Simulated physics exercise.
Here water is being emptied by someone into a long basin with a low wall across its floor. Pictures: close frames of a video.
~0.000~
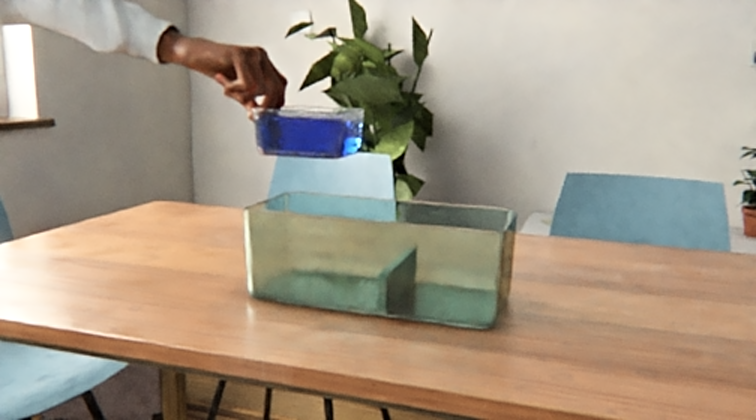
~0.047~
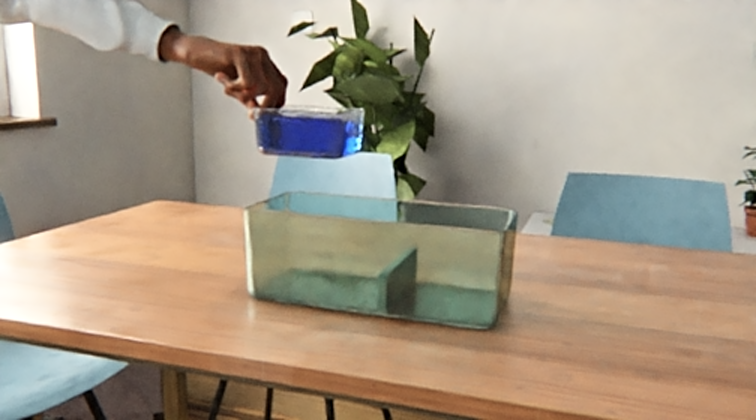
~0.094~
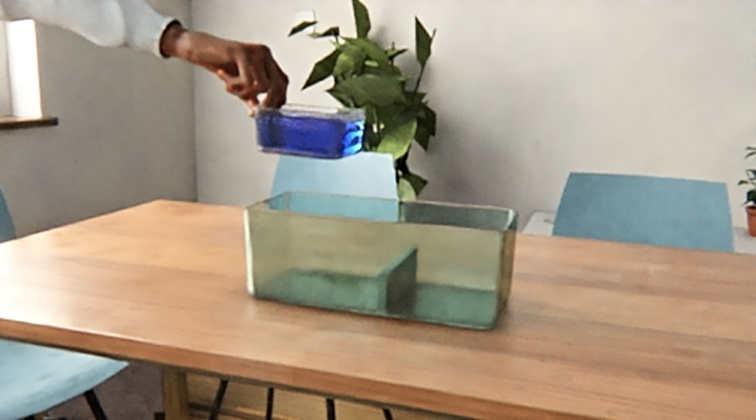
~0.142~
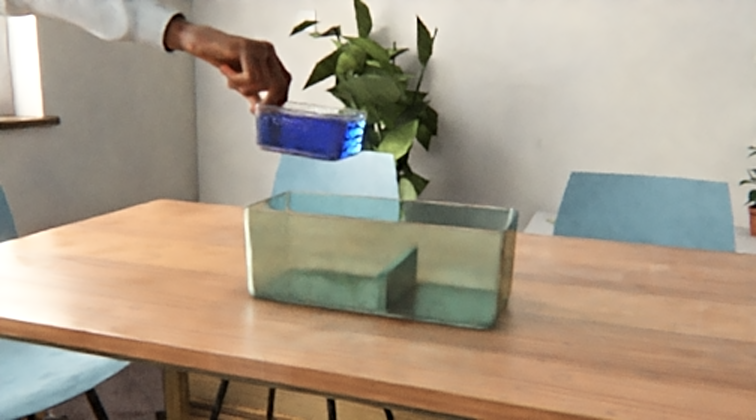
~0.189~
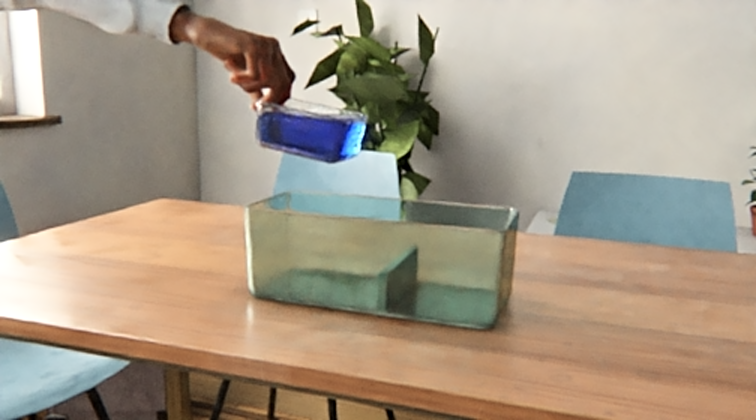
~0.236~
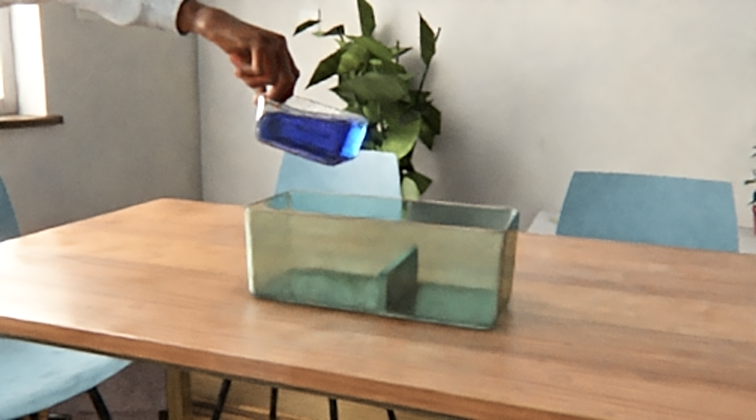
The clip opens on a hand holding a small clear container of blue water, nearly level, above a long greenish glass basin with a low wall across its floor, on a wooden table. The hand then gradually tilts the container, its right end dipping slightly while the basin stays still.
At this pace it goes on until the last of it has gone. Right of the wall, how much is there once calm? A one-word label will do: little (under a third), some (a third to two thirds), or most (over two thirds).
Some.
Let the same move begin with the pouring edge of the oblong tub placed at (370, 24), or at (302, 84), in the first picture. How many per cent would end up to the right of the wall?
One after the other: 75 %, 5 %.
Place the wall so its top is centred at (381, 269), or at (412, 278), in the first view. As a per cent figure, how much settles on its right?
70 per cent, then 20 per cent, roughly.
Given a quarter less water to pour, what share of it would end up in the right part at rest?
15 in a hundred.
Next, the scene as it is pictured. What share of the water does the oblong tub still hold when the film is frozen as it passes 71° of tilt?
About 35 per cent.
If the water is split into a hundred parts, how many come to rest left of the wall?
Around 55 %.
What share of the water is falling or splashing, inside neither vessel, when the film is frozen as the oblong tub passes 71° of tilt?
Estimate: 35 per cent, roughly.
A moment on, the oblong tub is tipped part way and 33 per cent is still to pour, 15 is left of the wall and 17 right of it.
Next, the oblong tub is tipped right over and 6 per cent is still to pour, 48 is left of the wall and 42 right of it.
Then the oblong tub is tipped right over and 0 per cent is still to pour, 57 is left of the wall and 42 right of it.
Later the oblong tub is tipped right over and 0 per cent is still to pour, 57 is left of the wall and 42 right of it.
In the end 57 per cent lies left of the wall, 42 right of it and 1 outside.
